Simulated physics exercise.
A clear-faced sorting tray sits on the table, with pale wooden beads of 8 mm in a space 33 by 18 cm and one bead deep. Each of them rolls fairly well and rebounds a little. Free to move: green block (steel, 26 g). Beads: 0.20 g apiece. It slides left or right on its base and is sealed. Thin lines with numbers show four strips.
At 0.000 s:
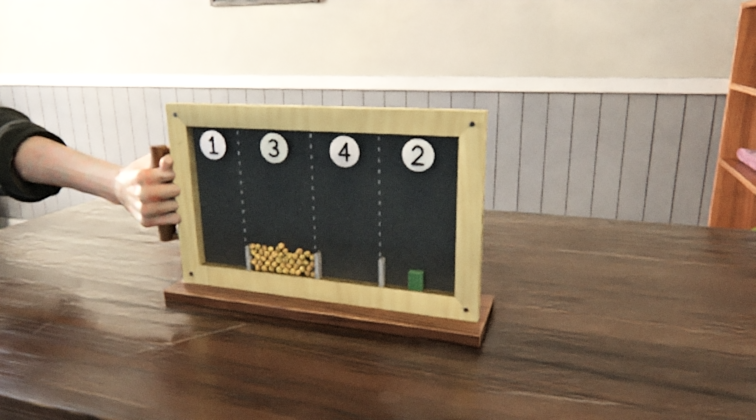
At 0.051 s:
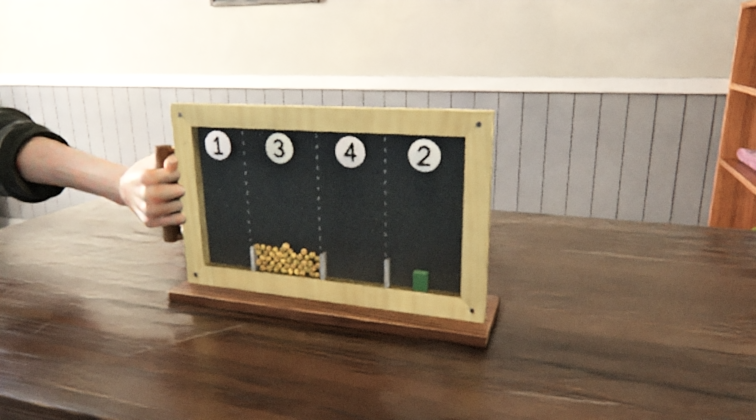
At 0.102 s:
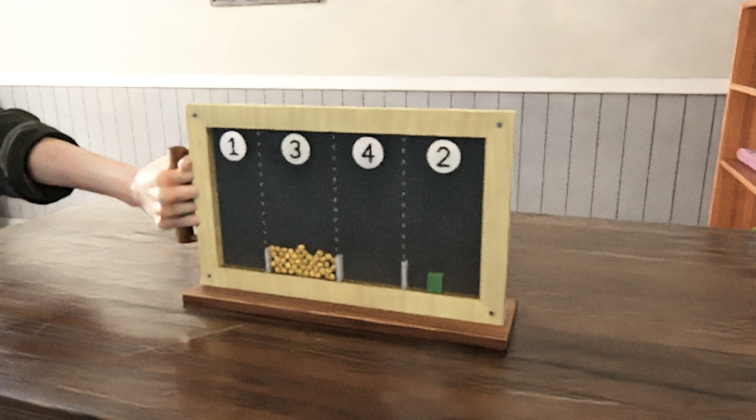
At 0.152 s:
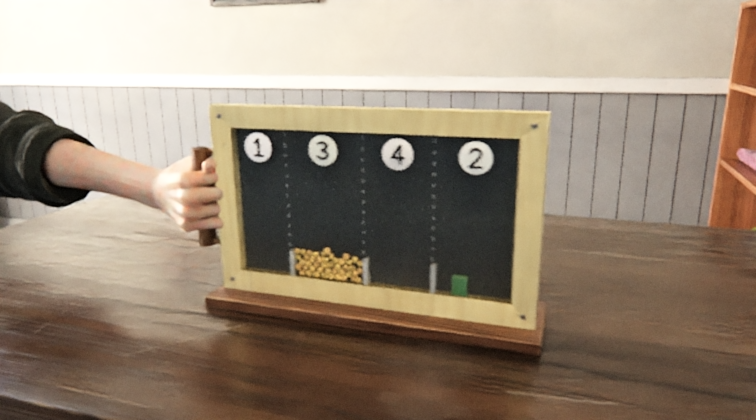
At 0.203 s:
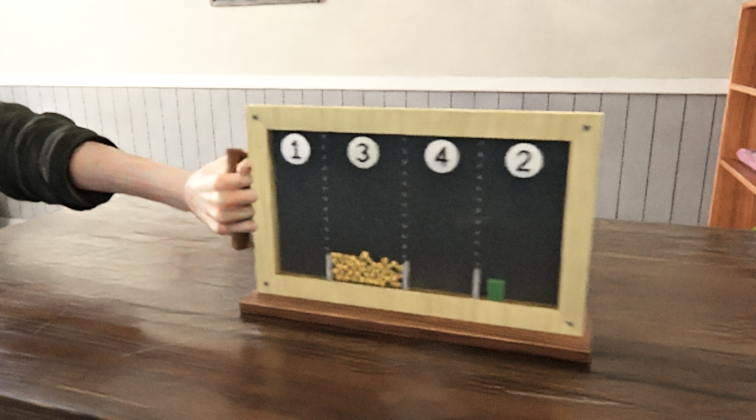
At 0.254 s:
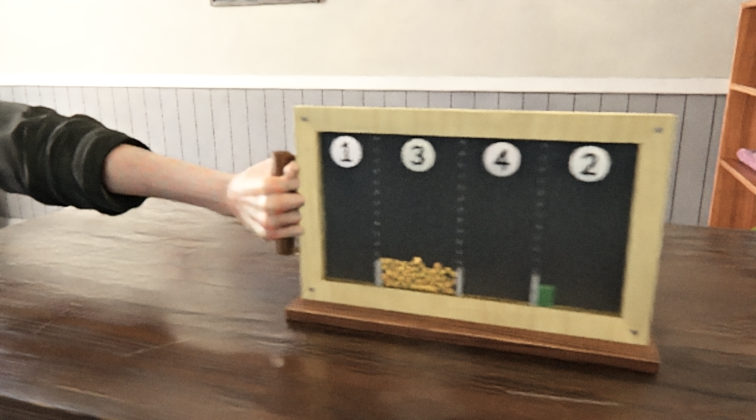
Framed tray with numbered strips, golden beads and a green block sliding right across a wooden table, pushed by a hand.
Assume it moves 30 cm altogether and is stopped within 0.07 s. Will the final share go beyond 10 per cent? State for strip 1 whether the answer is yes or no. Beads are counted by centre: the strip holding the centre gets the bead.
For strip 1 the answer is no.
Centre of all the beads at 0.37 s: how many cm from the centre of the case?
Left: About 4 cm; below: About 7 cm.
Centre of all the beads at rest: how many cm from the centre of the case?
Left: About 2 cm; below: About 8 cm.
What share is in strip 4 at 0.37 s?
The share there is around 0 percent.
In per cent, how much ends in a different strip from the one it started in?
Roughly 20 in a hundred.
By 0.37 s, it is 30 cm to the right; the beads' middle is 4 cm left of and 7 cm below the centre; no. 3, 100 %.
By 0.47 s, it is 30 cm to the right; the beads' middle is 2 cm left of and 7 cm below the centre; no. 3, 80 %, no. 4, 20 %.
By 0.62 s, it is 30 cm to the right; the beads' middle is 2 cm left of and 7 cm below the centre; no. 3, 80 %, no. 4, 20 %.
At rest by 1.2 s, it is 30 cm to the right; no. 1, 0 %, no. 2, 0 %, no. 3, 80 %, no. 4, 20 %.
